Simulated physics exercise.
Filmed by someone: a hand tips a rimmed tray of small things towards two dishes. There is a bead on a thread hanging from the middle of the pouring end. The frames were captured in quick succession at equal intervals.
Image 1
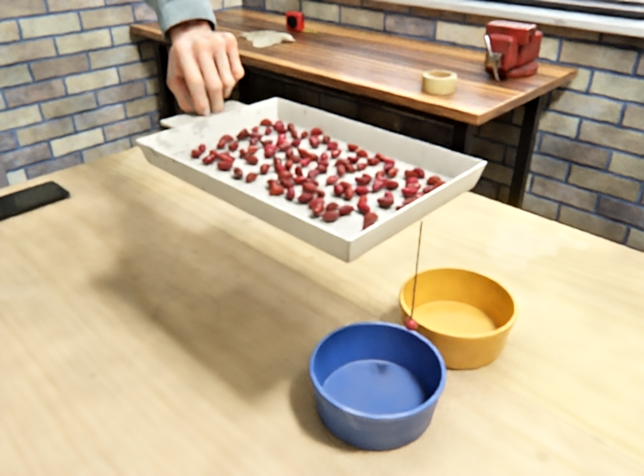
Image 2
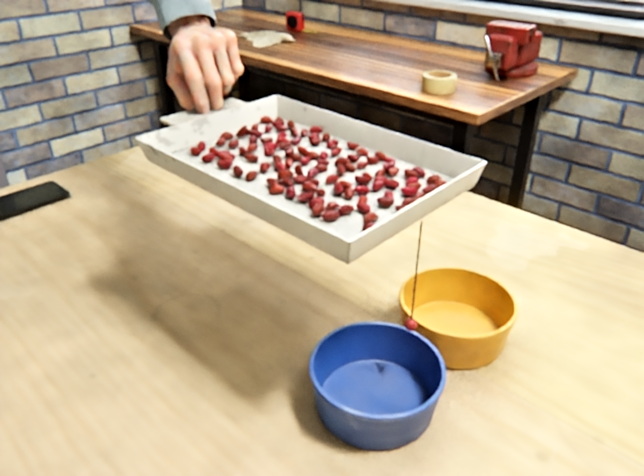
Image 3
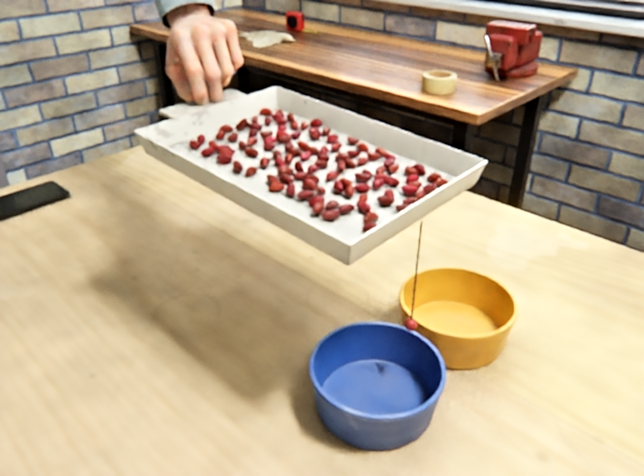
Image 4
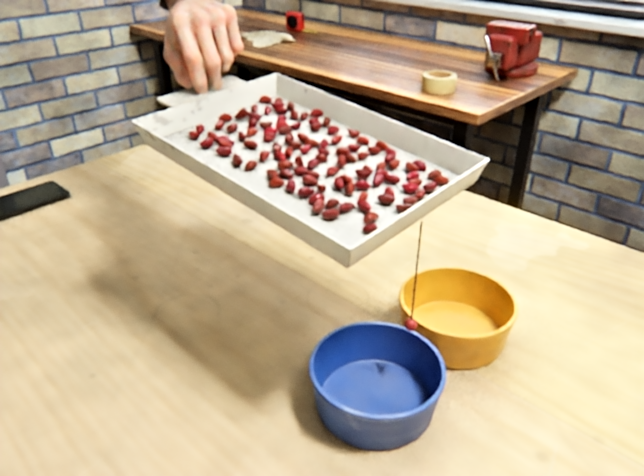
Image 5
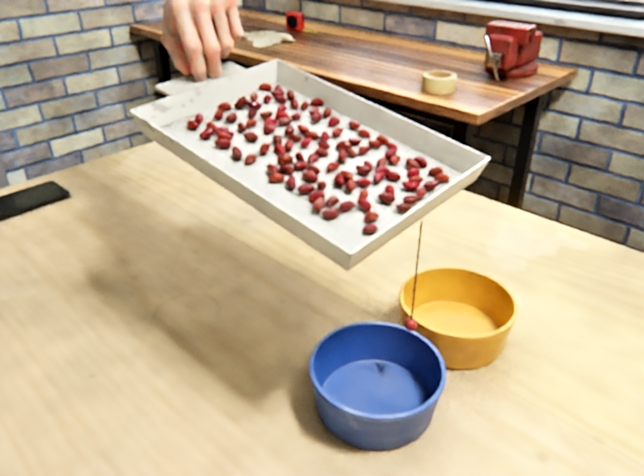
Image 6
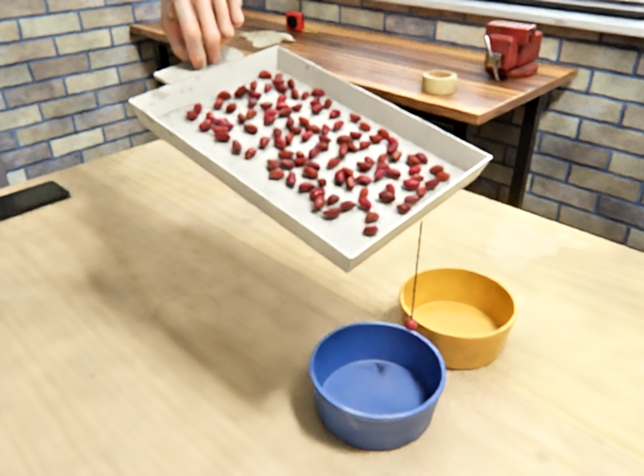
Hand gradually raising the back of a white rimmed tray of red beans, slanting it above blue and yellow bowls.
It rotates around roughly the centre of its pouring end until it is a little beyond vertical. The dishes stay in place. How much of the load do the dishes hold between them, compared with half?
Between them the dishes hold more than half of the load.
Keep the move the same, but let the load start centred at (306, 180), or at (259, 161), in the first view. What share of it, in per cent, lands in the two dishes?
About 70 %, then about 70 %.
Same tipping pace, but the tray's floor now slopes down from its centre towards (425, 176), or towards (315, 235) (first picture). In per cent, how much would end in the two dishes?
90 and 80 per cent, in that order.
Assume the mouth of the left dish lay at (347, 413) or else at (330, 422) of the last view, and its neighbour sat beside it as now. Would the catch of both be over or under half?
Try 1: The greater share; try 2: The greater share.
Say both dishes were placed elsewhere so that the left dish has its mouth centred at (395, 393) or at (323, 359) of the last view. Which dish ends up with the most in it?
It comes out as the dish further left in the first try and the dish further left in the second.
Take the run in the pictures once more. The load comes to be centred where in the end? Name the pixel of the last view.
Centre at rest, last view: Approx. (377, 414).
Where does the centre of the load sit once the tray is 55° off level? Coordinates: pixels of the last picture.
The load is centred around (357, 201).
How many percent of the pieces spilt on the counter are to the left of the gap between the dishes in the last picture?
Share to the left: Near 70 per cent.
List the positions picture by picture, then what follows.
Corners of the pouring end at (349, 234) and (477, 162), level; middle of the load at (320, 169), kidney beans; left dish at (430, 415); right dish at (506, 339); bead on its thread at (411, 325), in the first picture.
Corners of the pouring end at (349, 235) and (477, 162), level; middle of the load at (320, 168), in the second picture.
Corners of the pouring end at (349, 238) and (478, 161), tipped barely, lowest at the left corner; middle of the load at (320, 164), in the third picture.
Corners of the pouring end at (350, 242) and (479, 159), tipped a little, lowest at the left corner; middle of the load at (321, 158), in the fourth picture.
Corners of the pouring end at (350, 245) and (480, 157), tipped a little, lowest at the left corner; middle of the load at (321, 152), in the fifth picture.
Corners of the pouring end at (351, 249) and (482, 156), tipped a little, lowest at the left corner; middle of the load at (322, 146); left dish at (430, 415); right dish at (506, 339), in the sixth picture.
Soon, tray tipped steeply; all on the tray.
A while on, tray tipped right over; most on the tray; a small part in the left dish; a small part outside both; a stray few in the air.
Towards the end, tray tipped past a quarter turn; about two thirds in the left dish; about a quarter outside both.
Finally, tray tipped past a quarter turn; about two thirds in the left dish; none in the right dish; about a quarter outside both.
